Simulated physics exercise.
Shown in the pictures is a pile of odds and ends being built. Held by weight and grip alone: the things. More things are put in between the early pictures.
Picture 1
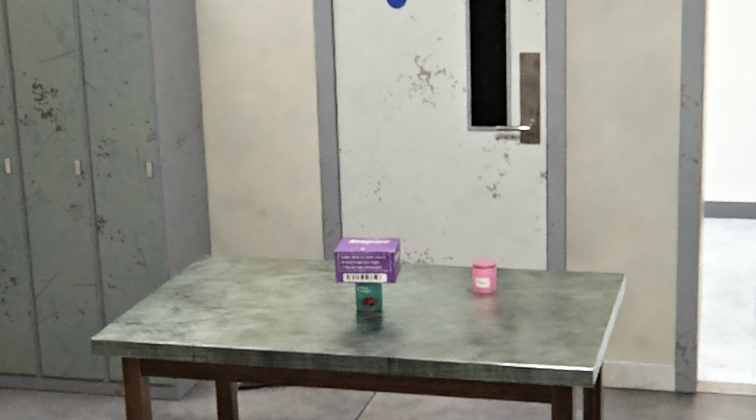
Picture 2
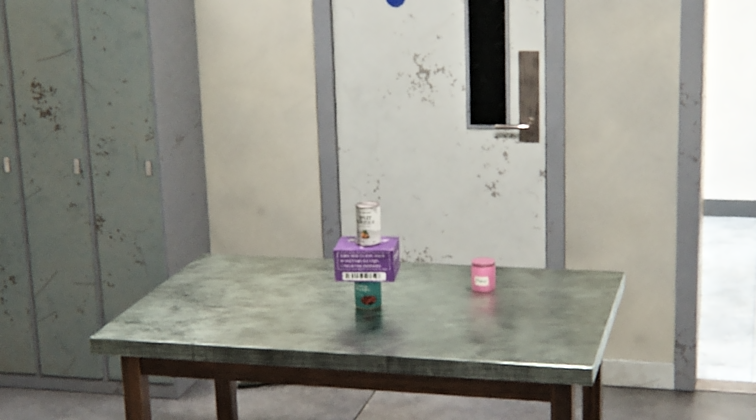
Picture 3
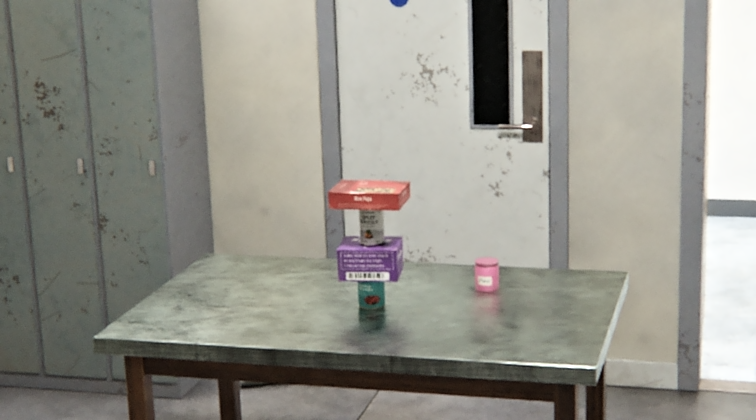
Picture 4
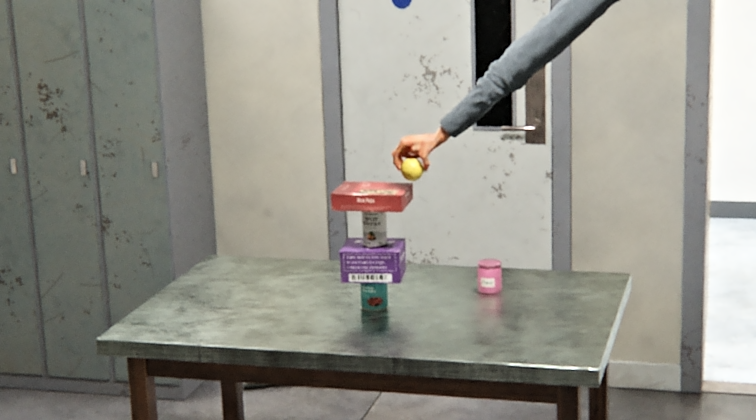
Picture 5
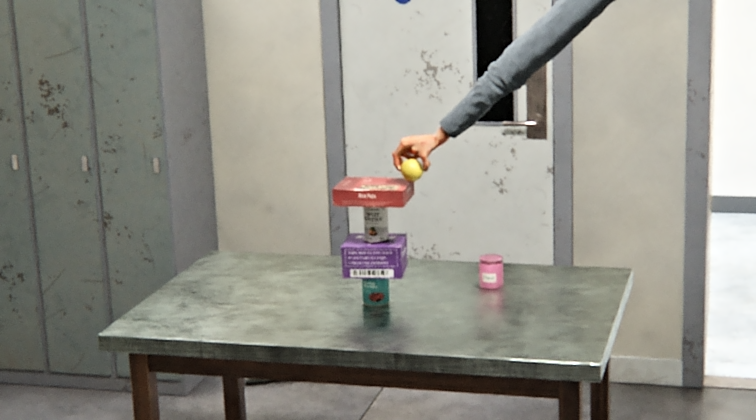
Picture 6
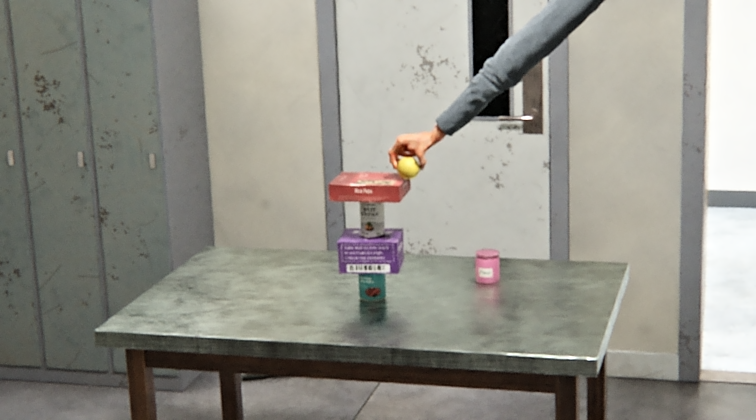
A purple box on a turquoise pot is topped by a white tin, then a red packet, beside a pink jar on a table; a hand reaches in from the right, holding a yellow lemon at the packet's right edge.
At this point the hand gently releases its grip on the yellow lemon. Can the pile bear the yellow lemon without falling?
No: The stack does not stay intact.
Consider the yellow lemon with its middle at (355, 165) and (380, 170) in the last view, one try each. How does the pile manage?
Case A: It does not fall; case B: It does not fall.
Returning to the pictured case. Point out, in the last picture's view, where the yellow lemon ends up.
Around (445, 290).
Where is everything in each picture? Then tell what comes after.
In the first picture, the last thing is not in view yet.
In the second picture, the last thing is not in view yet; purple box (367, 259).
In the third picture, the last thing is not in view yet; pink jar (487, 275).
In the fourth picture, on its way; yellow lemon (412, 170); turquoise pot (374, 291).
In the fifth picture, on its way; yellow lemon (412, 170); red packet (374, 192).
In the sixth picture, in place under the hand; yellow lemon (408, 168); white tin (372, 216).
Then, 0.40 s later than the last frame, yellow lemon now fallen.
Then, 0.50 s later than the last frame, things are still on the move.
Then, 0.70 s later than the last frame, as before.
When it is over, fallen, yellow lemon; the other 5 as before. End places, in pixels of the last picture, yellow lemon near (445, 290). The pile loses its balance.
